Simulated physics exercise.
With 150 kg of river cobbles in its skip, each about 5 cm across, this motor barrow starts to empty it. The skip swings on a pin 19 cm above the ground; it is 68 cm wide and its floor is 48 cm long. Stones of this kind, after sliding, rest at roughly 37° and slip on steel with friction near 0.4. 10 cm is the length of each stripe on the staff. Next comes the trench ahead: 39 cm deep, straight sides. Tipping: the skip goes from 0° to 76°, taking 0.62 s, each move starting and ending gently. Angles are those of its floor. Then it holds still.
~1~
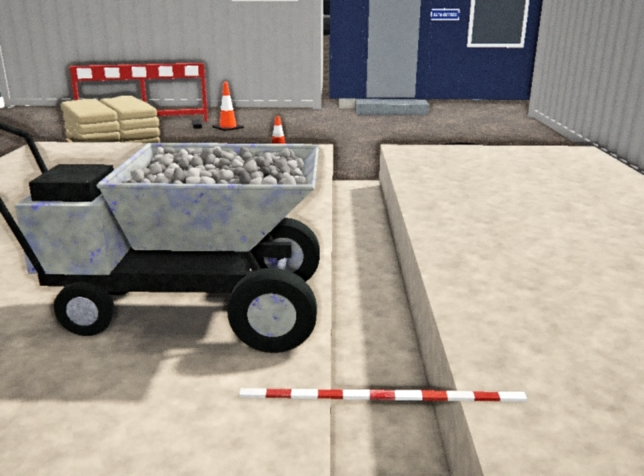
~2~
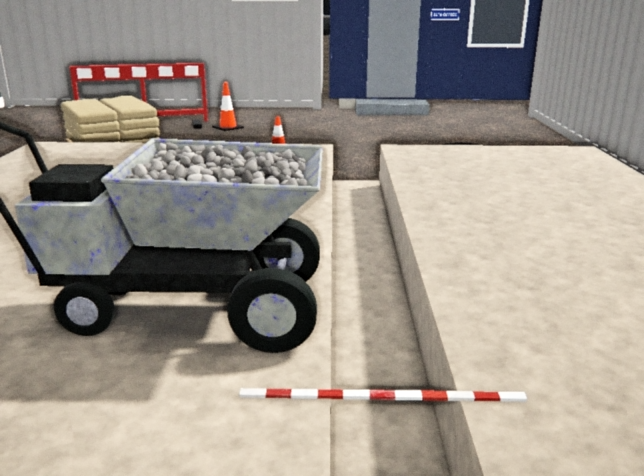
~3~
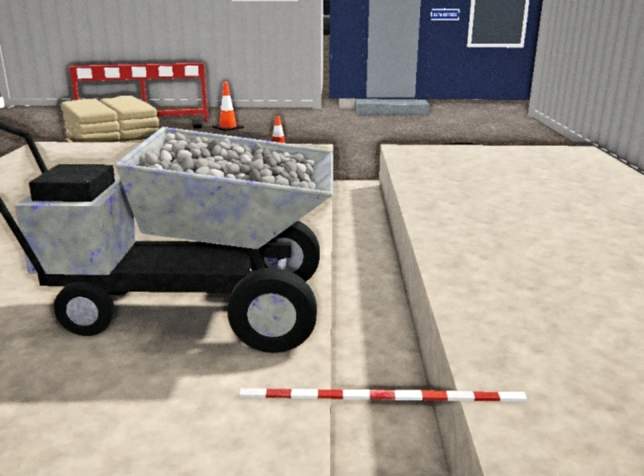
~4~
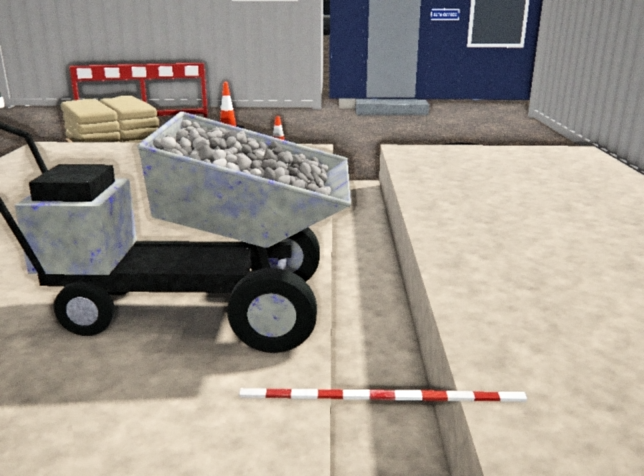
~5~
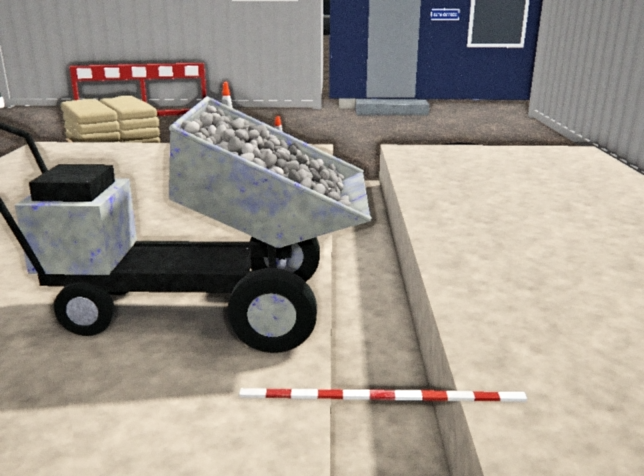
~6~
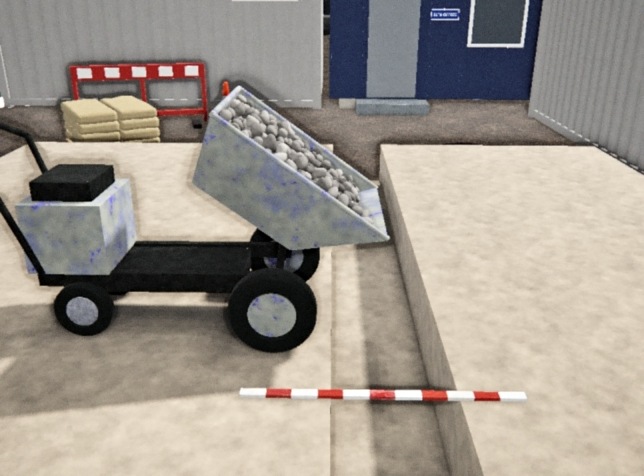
On a building site, a motor barrow standing beside a trench steadily tilts its cobble-filled skip, the back rising and lip lowering rightward.
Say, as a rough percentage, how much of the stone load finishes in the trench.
Roughly 28 out of 100.
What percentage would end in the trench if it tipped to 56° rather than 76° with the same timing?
Some 30% would finish there.
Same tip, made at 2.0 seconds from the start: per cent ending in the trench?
Then about 50 per cent.
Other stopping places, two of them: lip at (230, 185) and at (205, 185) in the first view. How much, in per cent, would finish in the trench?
Some 95 and some 100 per cent, in that order.
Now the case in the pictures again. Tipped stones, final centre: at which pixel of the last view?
The tipped stones centre close to (494, 313).
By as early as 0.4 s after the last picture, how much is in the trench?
About 15 per cent by then.
Then, 0.2 s after the last picture the floor is at 63°, 100 % in the skip; the foremost stones are at (411, 265).
Then, 0.4 s after the last picture the floor is at 76°, 43 % in the skip, 13 % in the trench, 45 % past the trench; the foremost stones are at (522, 314).
Then, 0.8 s after the last picture the floor is at 76°, 1 % in the skip, 25 % in the trench, 74 % past the trench; the foremost stones are past the picture's edge.
Then, 2.7 s after the last picture the floor is at 76°, 0 % in the skip, 28 % in the trench, 72 % past the trench; the foremost stones are past the picture's edge.
